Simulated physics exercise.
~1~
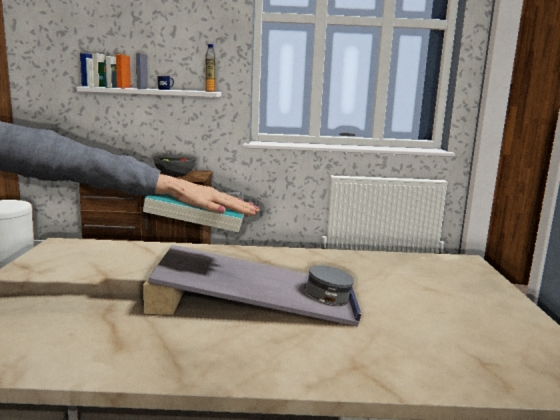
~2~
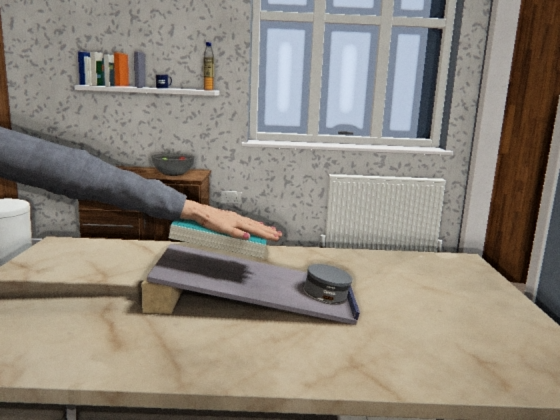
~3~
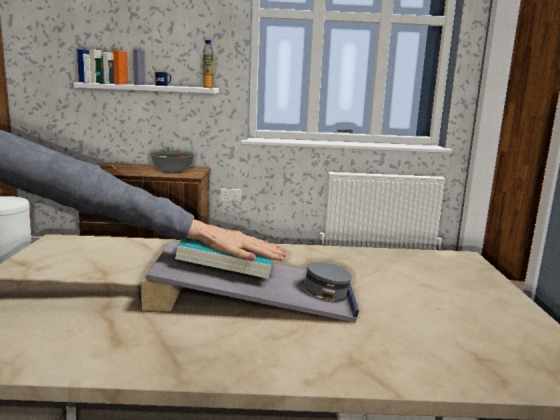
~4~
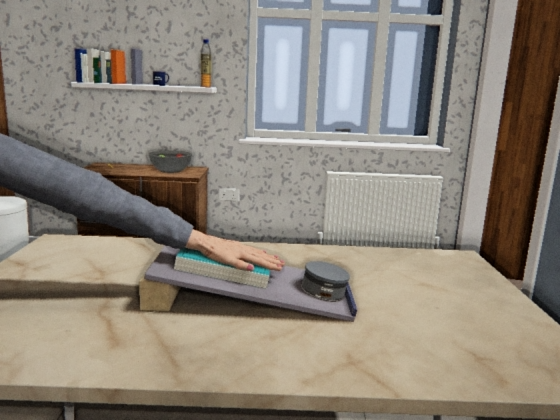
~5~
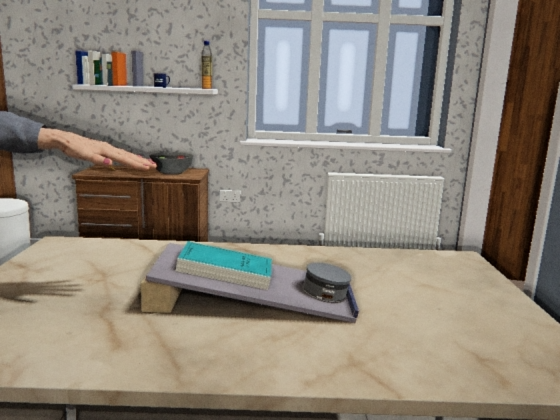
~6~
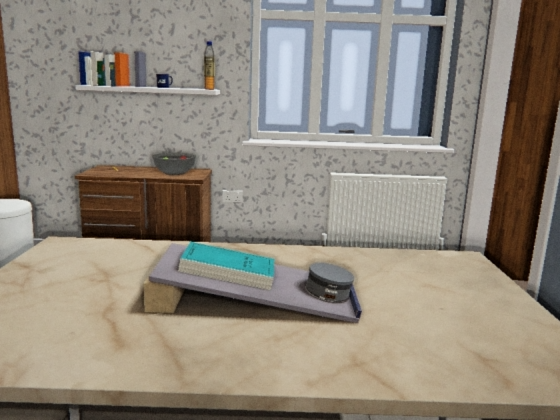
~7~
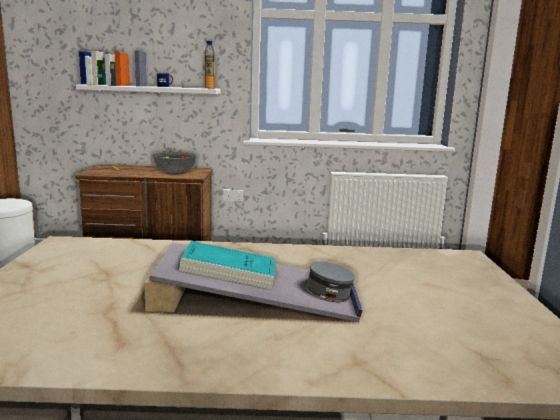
In a room with patterned grey walls, a window and a white radiator, a slightly swaying view looks across a pale marbled tabletop. On it, a grey board is propped up at its left end by a light wooden block, with a round grey tub resting near its low right end. A hand in a grey sleeve reaches in from the left, carrying a turquoise book over the board. It moves right and down, setting the book on the upper part of the slope. The hand then lets go and draws back out of view to the left. The book stays where it was placed, and the tub remains still below it.
